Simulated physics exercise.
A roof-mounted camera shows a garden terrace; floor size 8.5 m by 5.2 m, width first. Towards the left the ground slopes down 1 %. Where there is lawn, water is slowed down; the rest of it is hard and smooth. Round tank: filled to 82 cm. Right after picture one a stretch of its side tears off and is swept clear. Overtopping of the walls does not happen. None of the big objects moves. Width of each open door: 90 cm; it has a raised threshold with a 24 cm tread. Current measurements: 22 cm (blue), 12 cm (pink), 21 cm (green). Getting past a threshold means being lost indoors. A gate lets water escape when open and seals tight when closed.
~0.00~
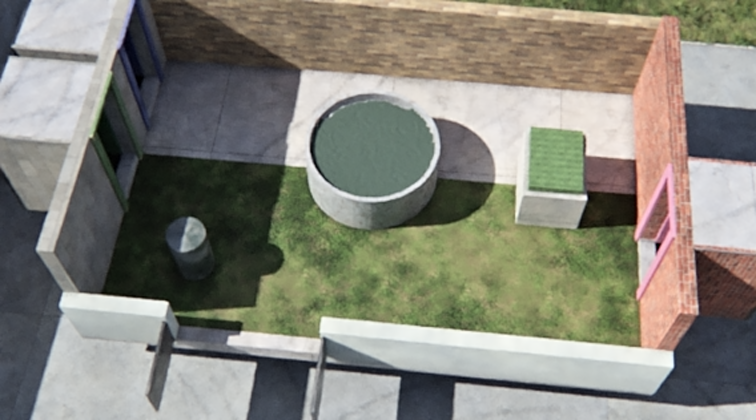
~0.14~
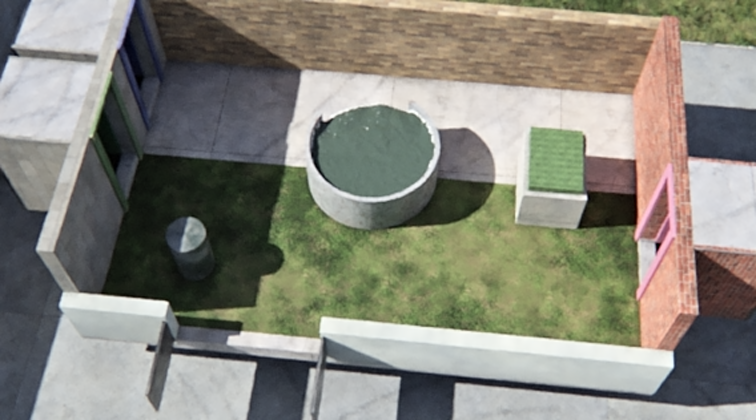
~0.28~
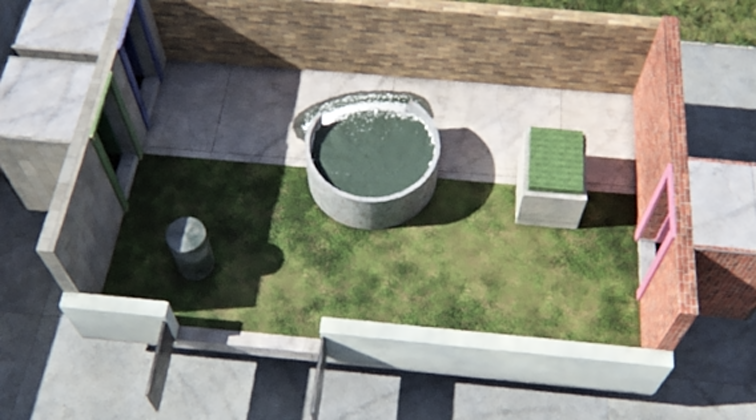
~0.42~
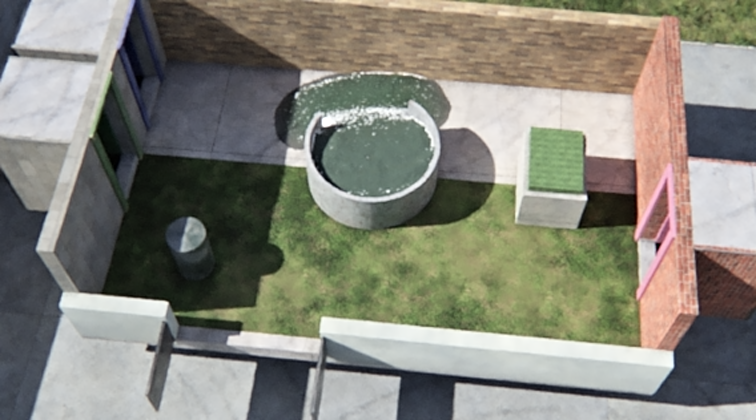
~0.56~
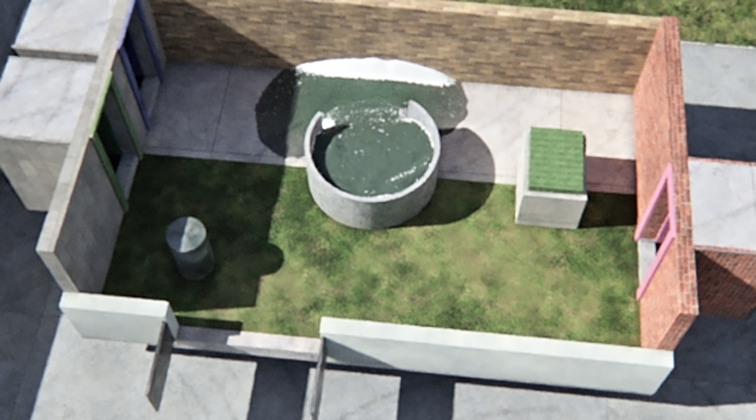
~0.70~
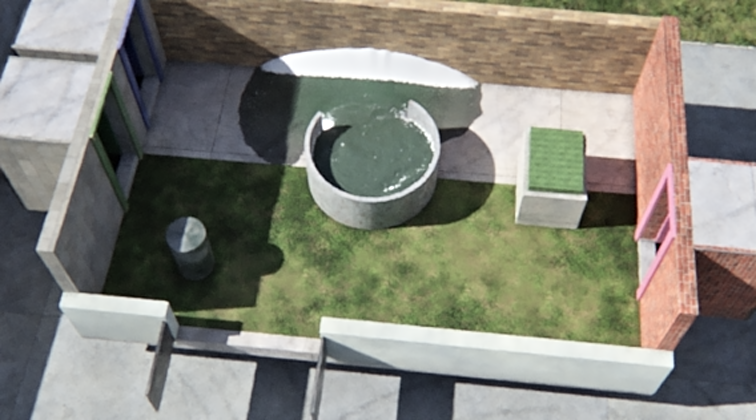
At the start, a round tank of dark green water stands whole and still on a walled terrace of lawn and pale paving. Then the far side of its wall opens, and water pours out through the gap, spreading over the paving in a widening dark sheet with a white edge along the brick wall.
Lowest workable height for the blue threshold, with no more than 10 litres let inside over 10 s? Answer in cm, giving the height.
I would say 35 cm.
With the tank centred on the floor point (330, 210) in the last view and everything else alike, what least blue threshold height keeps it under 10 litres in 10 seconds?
Near 36 cm.
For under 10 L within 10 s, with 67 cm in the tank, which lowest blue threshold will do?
A step of about 28 cm does it.
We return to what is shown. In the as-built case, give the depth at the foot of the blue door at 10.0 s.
8.0 cm.
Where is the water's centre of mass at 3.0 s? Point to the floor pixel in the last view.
Centre of mass: About (344, 135) px.
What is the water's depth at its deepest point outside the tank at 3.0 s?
Max depth: Near 33 cm.
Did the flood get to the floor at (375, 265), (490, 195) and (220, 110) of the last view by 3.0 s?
Point by point, the first is spared, the second awash and the third awash.
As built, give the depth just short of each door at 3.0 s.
In cm - blue: 31, pink: 0, green: 17.
After 1.4 s water covers 20 % of the floor, deepest (53 cm) near (371, 81); it has not reached the blue door.
After 3.0 s water covers 45 % of the floor, deepest (33 cm) near (166, 66); 31 cm at the blue door, 75 litres in over its 22 cm threshold.
After 10.0 s water covers 100 % of the floor, deepest (10 cm) near (96, 317); 8 cm at the blue door, 93 litres in over its 22 cm threshold.
At the blue door as built, the water arrived by 1.6 s and peaked near 39 cm at 2.0 s.
With a threshold of 30 cm, 27 litres would have come in within the 10 s; with 40 cm, 2 litres. So under 10 litres takes about 35 cm.
